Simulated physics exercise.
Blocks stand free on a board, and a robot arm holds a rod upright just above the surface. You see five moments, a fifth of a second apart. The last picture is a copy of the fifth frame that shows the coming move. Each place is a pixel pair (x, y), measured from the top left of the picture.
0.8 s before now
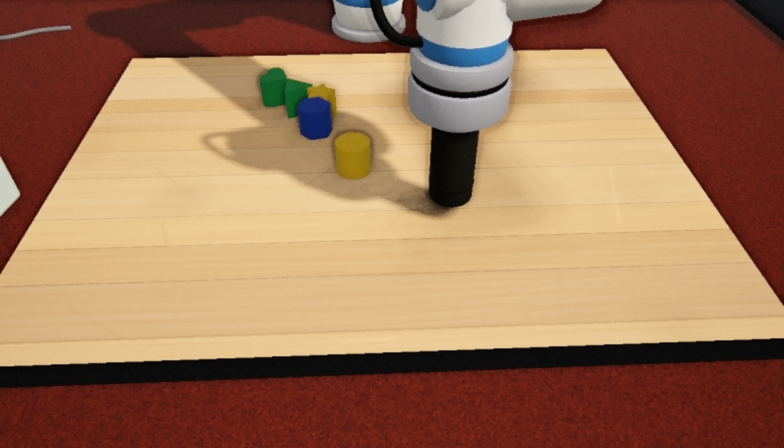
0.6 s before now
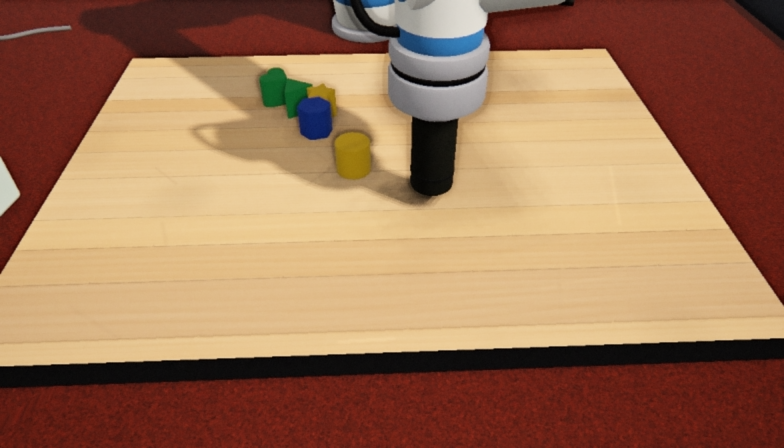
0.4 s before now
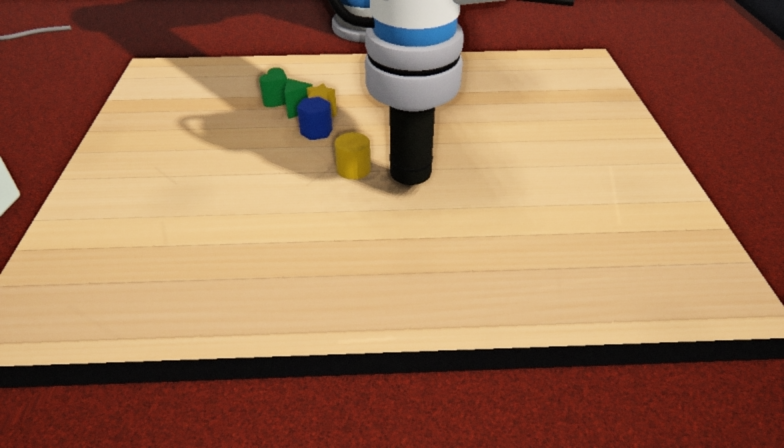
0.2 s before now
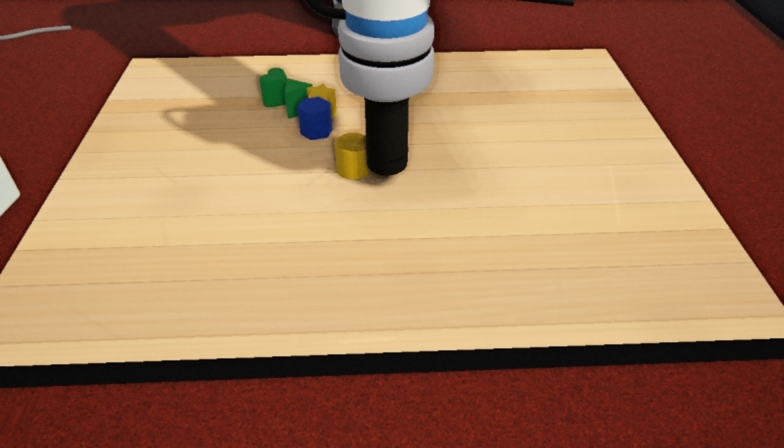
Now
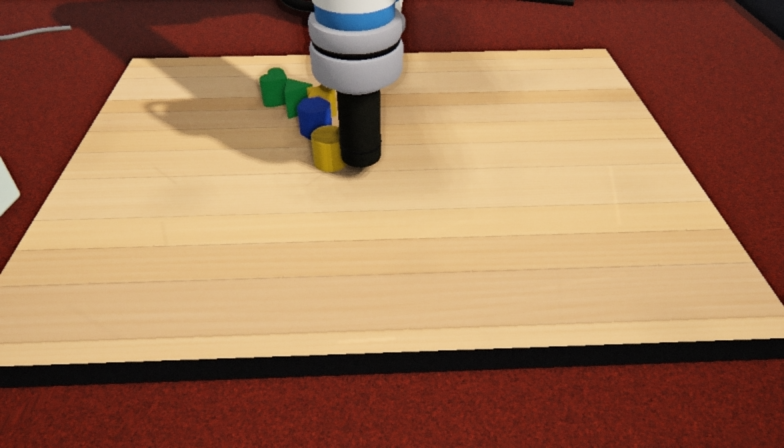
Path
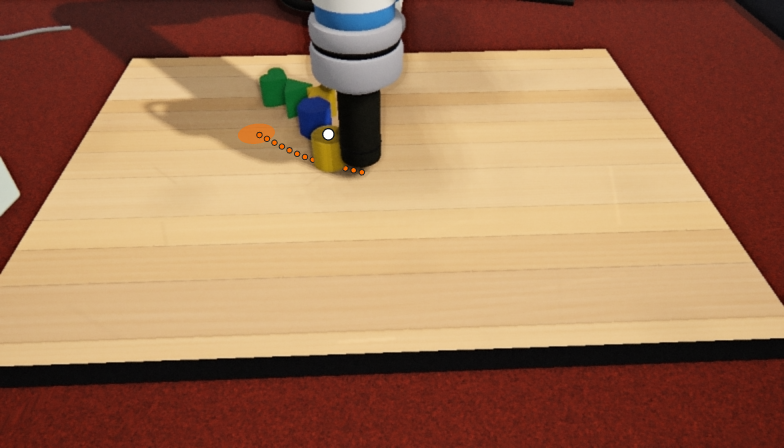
A robot arm slid its upright black rod leftward and slightly back across a wooden board, then pushed a yellow cylinder a short way left, close to a blue block near some green and yellow ones.
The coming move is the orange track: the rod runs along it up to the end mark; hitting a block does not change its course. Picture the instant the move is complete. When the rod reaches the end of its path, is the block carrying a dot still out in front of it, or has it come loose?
By the time the path ends, the block carrying a dot is still sitting right in front of the rod.
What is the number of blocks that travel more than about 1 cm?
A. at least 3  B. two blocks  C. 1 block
The correct letter is C.
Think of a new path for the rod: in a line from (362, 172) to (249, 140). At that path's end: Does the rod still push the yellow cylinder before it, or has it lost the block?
I think the rod keeps pushing the yellow cylinder along right to the end.
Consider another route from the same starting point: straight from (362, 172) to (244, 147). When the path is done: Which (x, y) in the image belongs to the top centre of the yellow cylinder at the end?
At the end it should sit near (248, 102).
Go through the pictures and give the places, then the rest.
In the first picture, tip of the rod at (450, 195), middles of tops, blue hexagon at (314, 104), yellow cylinder at (352, 141).
In the second picture, rod at (431, 184), nothing pushed.
In the third picture, rod at (411, 174), nothing pushed.
In the fourth picture, rod at (387, 165), nothing pushed.
In the fifth picture, rod at (361, 157), blue hexagon at (314, 104), yellow cylinder at (328, 134).
The line goes from (362, 172) via (321, 162) and (286, 149), ending at (256, 133); the dot is on the yellow cylinder.
On the path given first. One third of the way, rod at (319, 147); yellow cylinder at (290, 123).
Two thirds of the way, rod at (283, 133); yellow cylinder at (258, 109).
At the end, rod at (254, 119); blue hexagon unmoved; yellow cylinder at (230, 95).
